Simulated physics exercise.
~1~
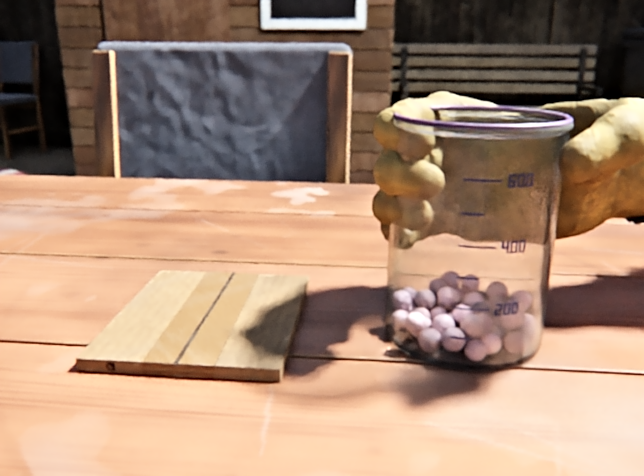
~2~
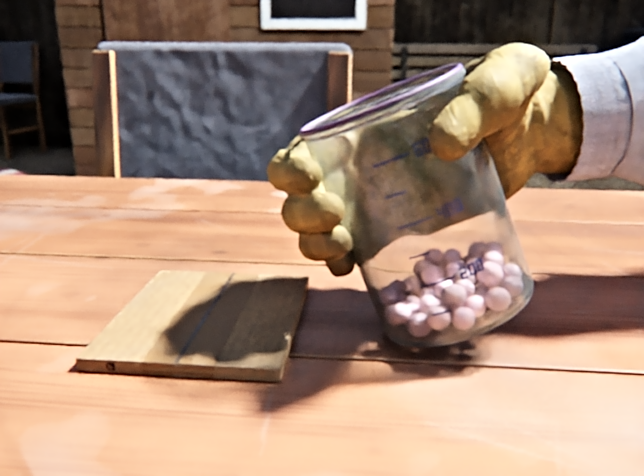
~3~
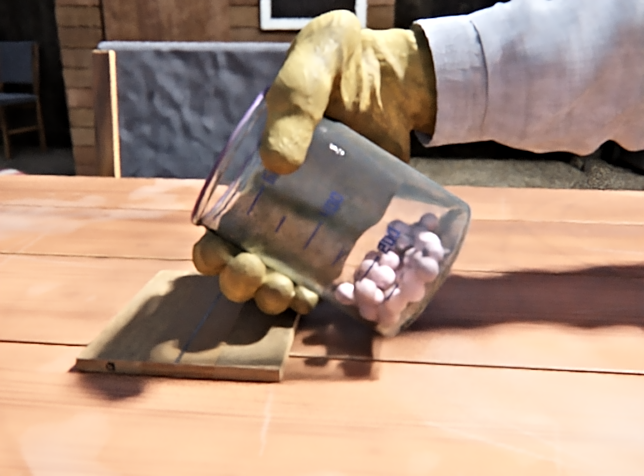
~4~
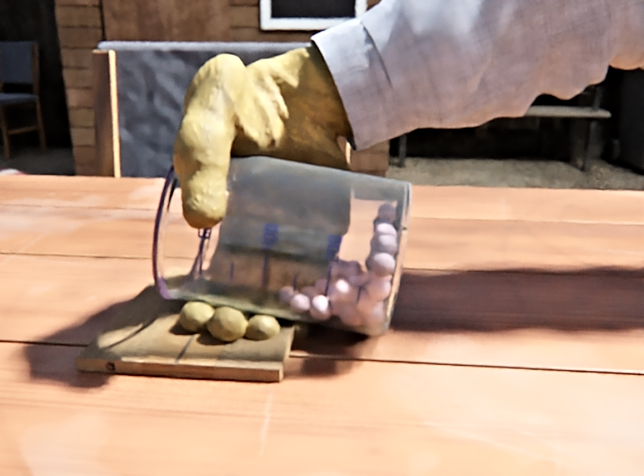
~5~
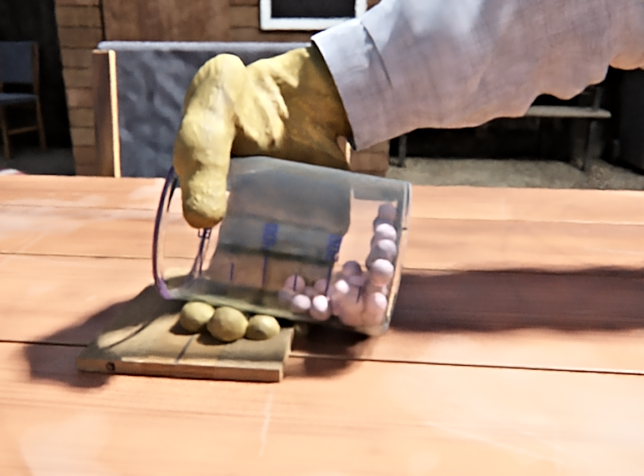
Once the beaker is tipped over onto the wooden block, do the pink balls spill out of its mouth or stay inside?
The pink balls stay inside, gathered near the base of the beaker as it rests almost flat on the block.
